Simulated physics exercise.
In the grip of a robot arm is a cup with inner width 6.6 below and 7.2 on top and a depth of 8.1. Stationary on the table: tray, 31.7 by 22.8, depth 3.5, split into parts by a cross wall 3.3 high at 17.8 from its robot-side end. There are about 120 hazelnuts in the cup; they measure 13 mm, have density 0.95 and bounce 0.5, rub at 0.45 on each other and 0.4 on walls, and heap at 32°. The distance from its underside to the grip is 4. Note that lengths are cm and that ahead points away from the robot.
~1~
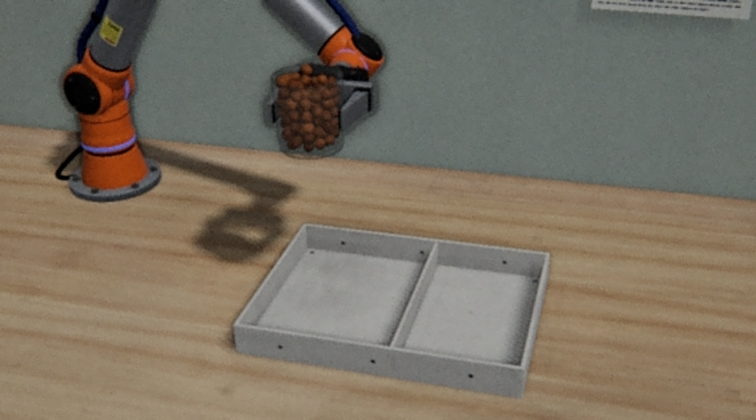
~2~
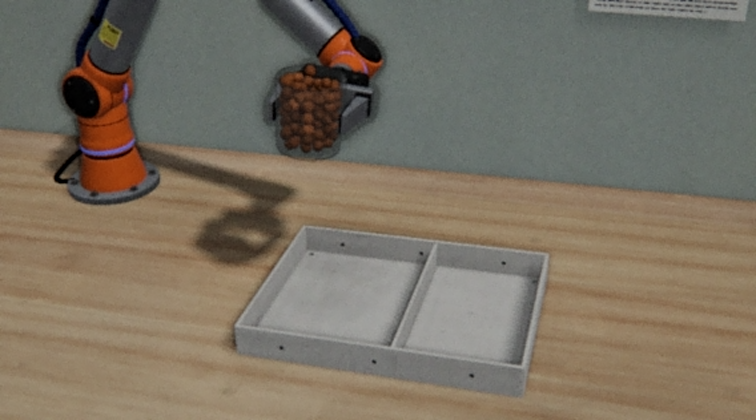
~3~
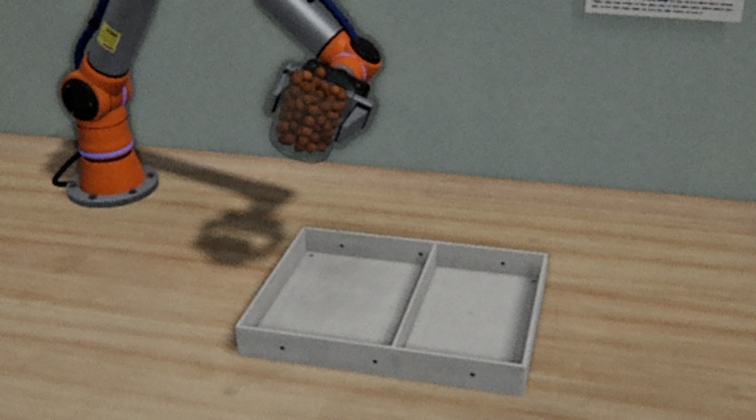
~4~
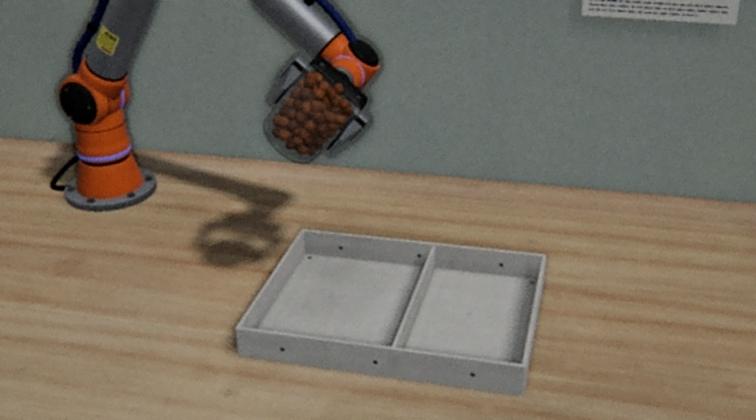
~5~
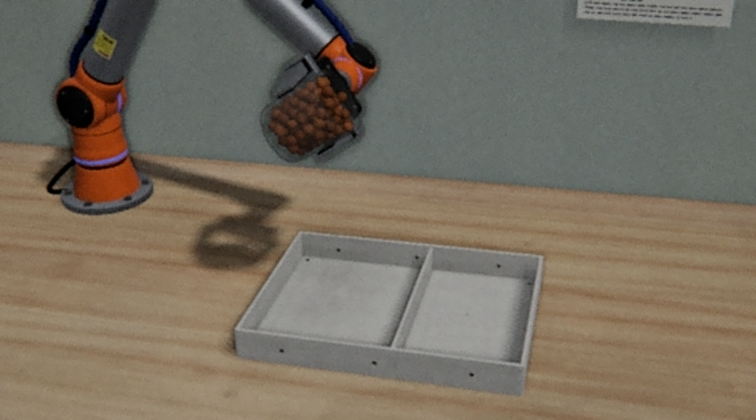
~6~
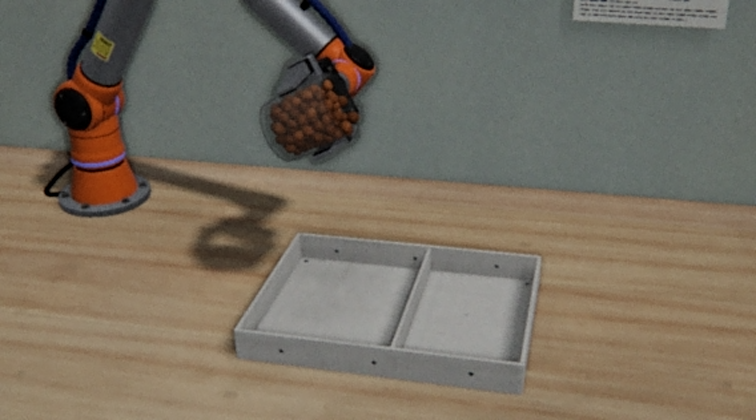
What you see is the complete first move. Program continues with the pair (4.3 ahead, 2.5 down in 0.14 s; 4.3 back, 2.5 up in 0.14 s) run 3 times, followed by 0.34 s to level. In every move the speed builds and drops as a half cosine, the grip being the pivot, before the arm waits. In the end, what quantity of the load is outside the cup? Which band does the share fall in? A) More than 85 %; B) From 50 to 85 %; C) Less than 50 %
C, less than 50 %.
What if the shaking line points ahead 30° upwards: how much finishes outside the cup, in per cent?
Some 65 per cent.
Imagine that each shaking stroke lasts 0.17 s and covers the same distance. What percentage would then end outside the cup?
The share would be near 20 %.
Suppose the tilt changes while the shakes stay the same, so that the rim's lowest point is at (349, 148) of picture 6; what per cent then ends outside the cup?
I'd say close to 75 per cent.
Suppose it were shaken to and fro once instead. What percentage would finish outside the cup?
Estimate: Around 15 %.
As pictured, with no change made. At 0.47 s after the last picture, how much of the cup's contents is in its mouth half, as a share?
Near 50 in a hundred.
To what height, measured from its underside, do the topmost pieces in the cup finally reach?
About 7.5 cm.
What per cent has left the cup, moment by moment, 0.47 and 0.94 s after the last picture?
15, then 25.
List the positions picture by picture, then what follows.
In the first frame, cup middle at (310, 113), level; upper third of the load around (307, 91), from x 280 to 335, top at y 70; 125 in the cup.
In the second frame, cup middle at (310, 114), tilted 6° forward; upper third of the load around (307, 94), from x 285 to 335, top at y 70.
In the third frame, cup middle at (310, 115), tilted 22° forward; upper third of the load around (309, 95), from x 280 to 340, top at y 75.
In the fourth frame, cup middle at (310, 117), tilted 41° forward; upper third of the load around (312, 99), from x 280 to 350, top at y 75.
In the fifth frame, cup middle at (308, 119), tilted 57° forward; upper third of the load around (315, 102), from x 275 to 350, top at y 85.
In the sixth frame, cup middle at (308, 120), tilted 63° forward; upper third of the load around (310, 104), from x 275 to 355, top at y 85; 125 in the cup.
Then, 0.47 s after the last picture, tilted 63° forward, highest piece 26 above the table; 106 in the cup, 9 in the far-side part, 7 in the robot-side part, 3 in flight or on a rim.
Then, 0.94 s after the last picture, tilted 50° forward, highest piece 27 above the table; 93 in the cup, 18 in the far-side part, 10 in the robot-side part, 1 on the table or floor, 3 in flight or on a rim.
Then, 1.38 s after the last picture, level, highest piece 28 above the table; 93 in the cup, 18 in the far-side part, 13 in the robot-side part, 1 on the table or floor.
Then, 2.43 s after the last picture, level, highest piece 28 above the table; 93 in the cup, 18 in the far-side part, 13 in the robot-side part, 1 on the table or floor.
Final count, 93 in the cup, 18 in the far-side part, 13 in the robot-side part, 1 on the table or floor. That is 26 % outside the cup.
